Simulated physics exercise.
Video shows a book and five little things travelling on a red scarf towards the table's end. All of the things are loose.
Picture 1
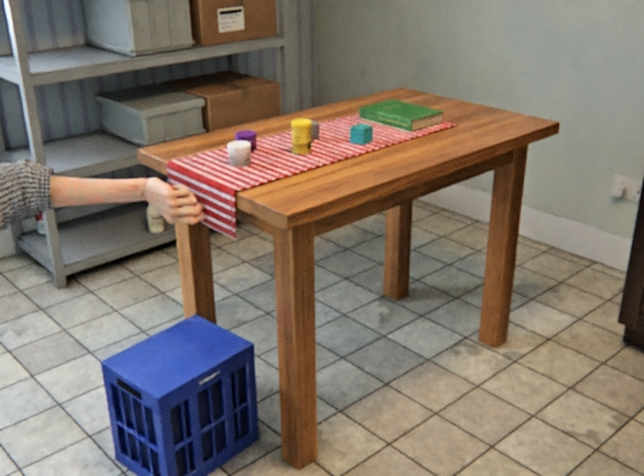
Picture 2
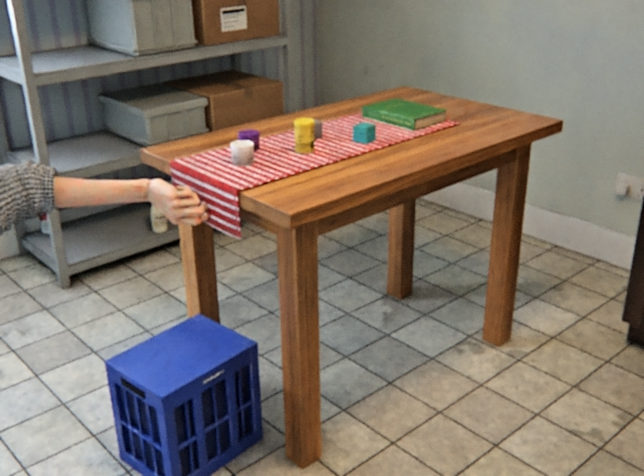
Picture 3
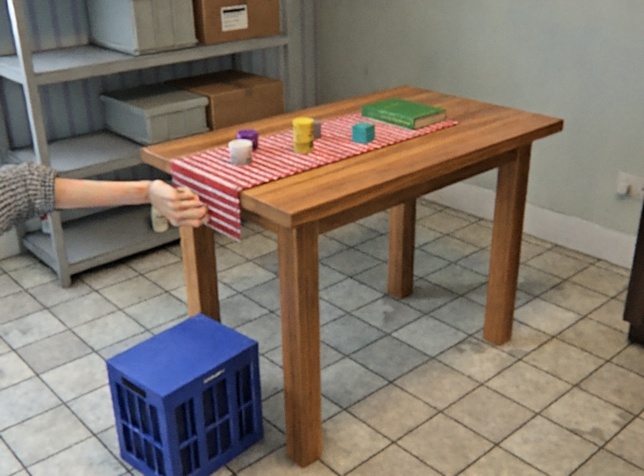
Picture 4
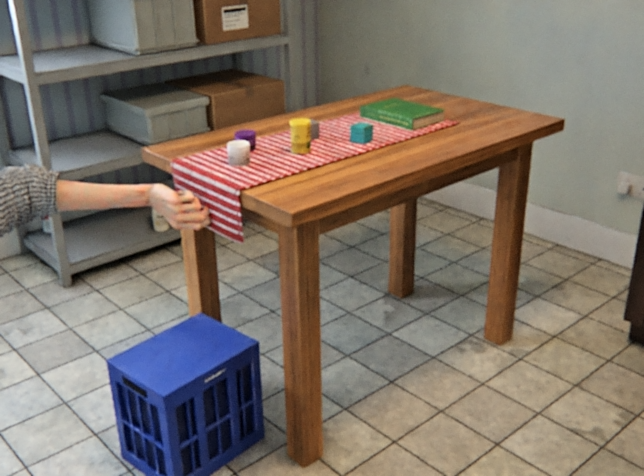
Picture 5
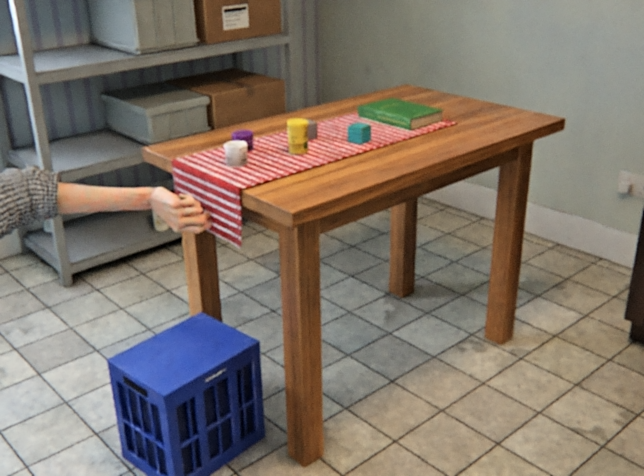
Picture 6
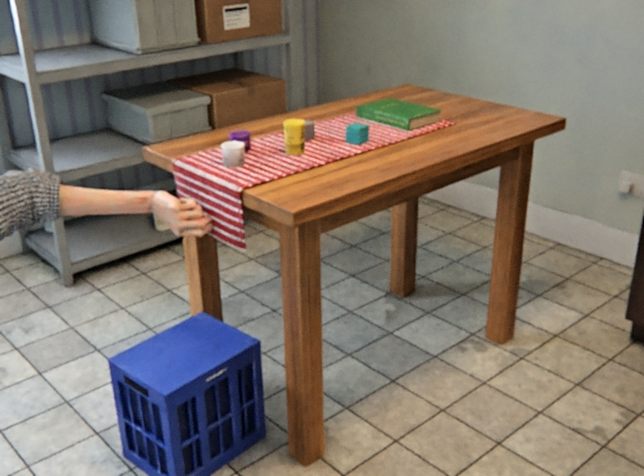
The clip opens on a wooden table beside a blue crate, with a hand at the left gripping a red-and-white striped cloth that carries a green book and several small, colourful objects. The hand draws the cloth slightly downward over the table's edge, and the objects shift a little left with it.
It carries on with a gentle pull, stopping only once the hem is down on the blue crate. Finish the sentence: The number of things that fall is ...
The number of things that fall is three.
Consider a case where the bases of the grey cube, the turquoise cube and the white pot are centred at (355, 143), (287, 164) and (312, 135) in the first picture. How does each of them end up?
Result - the grey cube stays put, the turquoise cube comes off, and the white pot stays put.
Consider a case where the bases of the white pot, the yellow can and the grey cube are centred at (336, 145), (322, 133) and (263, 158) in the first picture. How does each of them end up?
So the white pot stays aboard, the yellow can stays aboard, and the grey cube leaves the top.
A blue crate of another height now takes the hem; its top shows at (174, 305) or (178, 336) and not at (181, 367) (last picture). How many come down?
First height: 1; second height: 3.
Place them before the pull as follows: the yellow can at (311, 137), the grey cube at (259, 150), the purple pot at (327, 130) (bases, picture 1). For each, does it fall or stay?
I'd say the yellow can takes a fall, the grey cube takes a fall, and the purple pot hangs on.
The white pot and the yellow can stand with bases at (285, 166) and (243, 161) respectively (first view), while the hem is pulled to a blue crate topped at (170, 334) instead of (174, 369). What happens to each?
The white pot? Lost. The yellow can? Lost.
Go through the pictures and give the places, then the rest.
The first frame shows hem (237, 240); white pot (239, 144); purple pot (246, 133); yellow can (301, 122); grey cube (308, 123); turquoise cube (362, 126); top of the crate (174, 369).
The second frame shows hem (241, 239); white pot (242, 143).
The third frame shows hem (240, 242); purple pot (248, 132).
The fourth frame shows hem (244, 244); yellow can (300, 121); top of the crate (179, 368).
The fifth frame shows hem (241, 249); grey cube (306, 122).
The sixth frame shows hem (246, 250); white pot (233, 145); purple pot (240, 133); yellow can (294, 122); grey cube (304, 122); turquoise cube (357, 126).
Soon after, hem near (212, 287); white pot gone.
Then, hem near (214, 322); white pot, purple pot and yellow can gone.
At rest, hem on the crate; white pot, purple pot and yellow can gone. The answer is three.
